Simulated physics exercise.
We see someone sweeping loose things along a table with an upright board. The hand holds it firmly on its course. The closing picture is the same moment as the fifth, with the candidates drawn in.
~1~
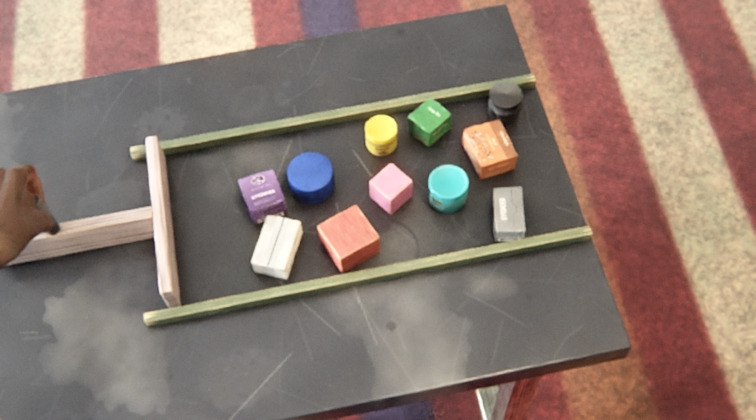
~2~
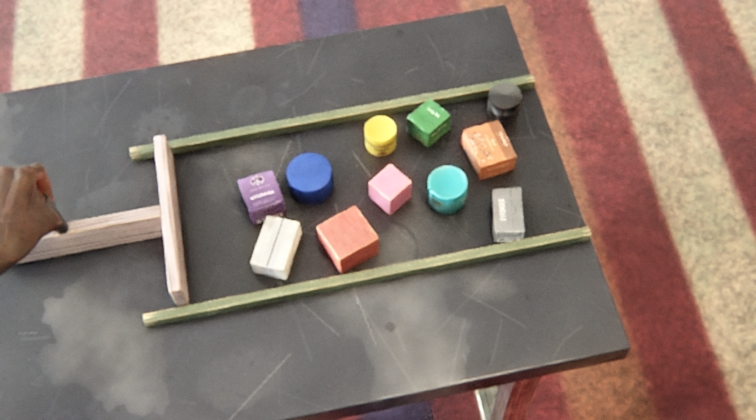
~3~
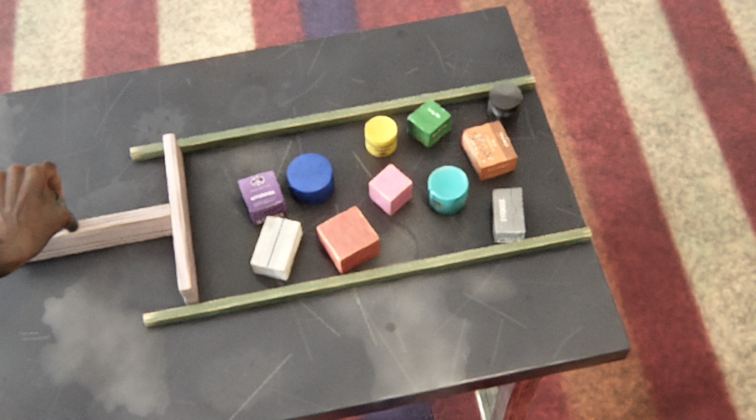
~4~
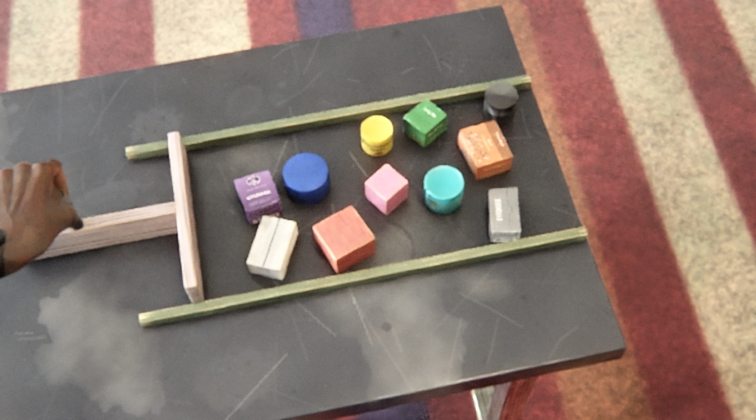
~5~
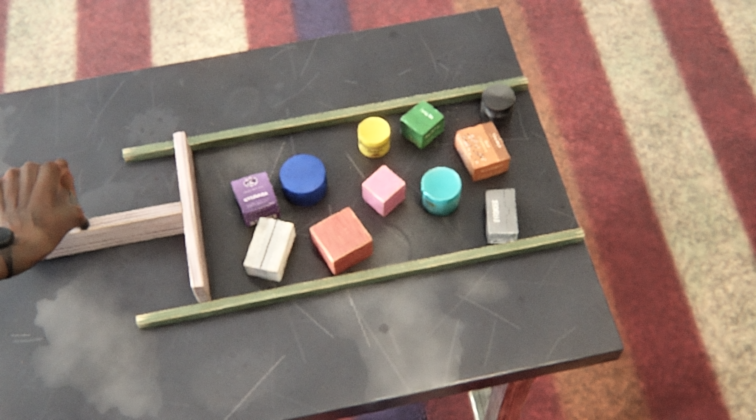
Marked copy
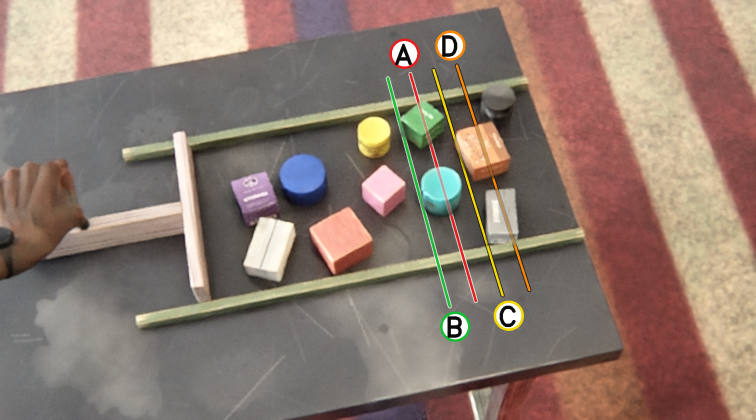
Hand sliding a wooden T-shaped board slightly rightward between two rails on a dark table, toward colourful blocks and tubs sitting still.
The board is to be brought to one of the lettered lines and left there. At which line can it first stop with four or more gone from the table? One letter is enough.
It must go as far as D.
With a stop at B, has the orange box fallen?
No.
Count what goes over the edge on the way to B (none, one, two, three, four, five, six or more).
By then, none.
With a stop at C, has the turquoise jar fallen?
By then, no.
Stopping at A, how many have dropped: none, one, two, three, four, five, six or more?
The count is none.
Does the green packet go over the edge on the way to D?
By then, no.
On the marked copy, A at (441, 179); B at (416, 184); C at (466, 174); D at (490, 170).
Taking D. A third of the way, board (298, 185); red block (374, 237); white box (332, 234).
Two thirds of the way, board (406, 164); black tin (500, 103); orange box (506, 141).
When it is over, board (488, 149); turquoise jar over the edge; orange box over the edge; four fallen.
As for the rest, A drops none; B drops none; C drops only two.
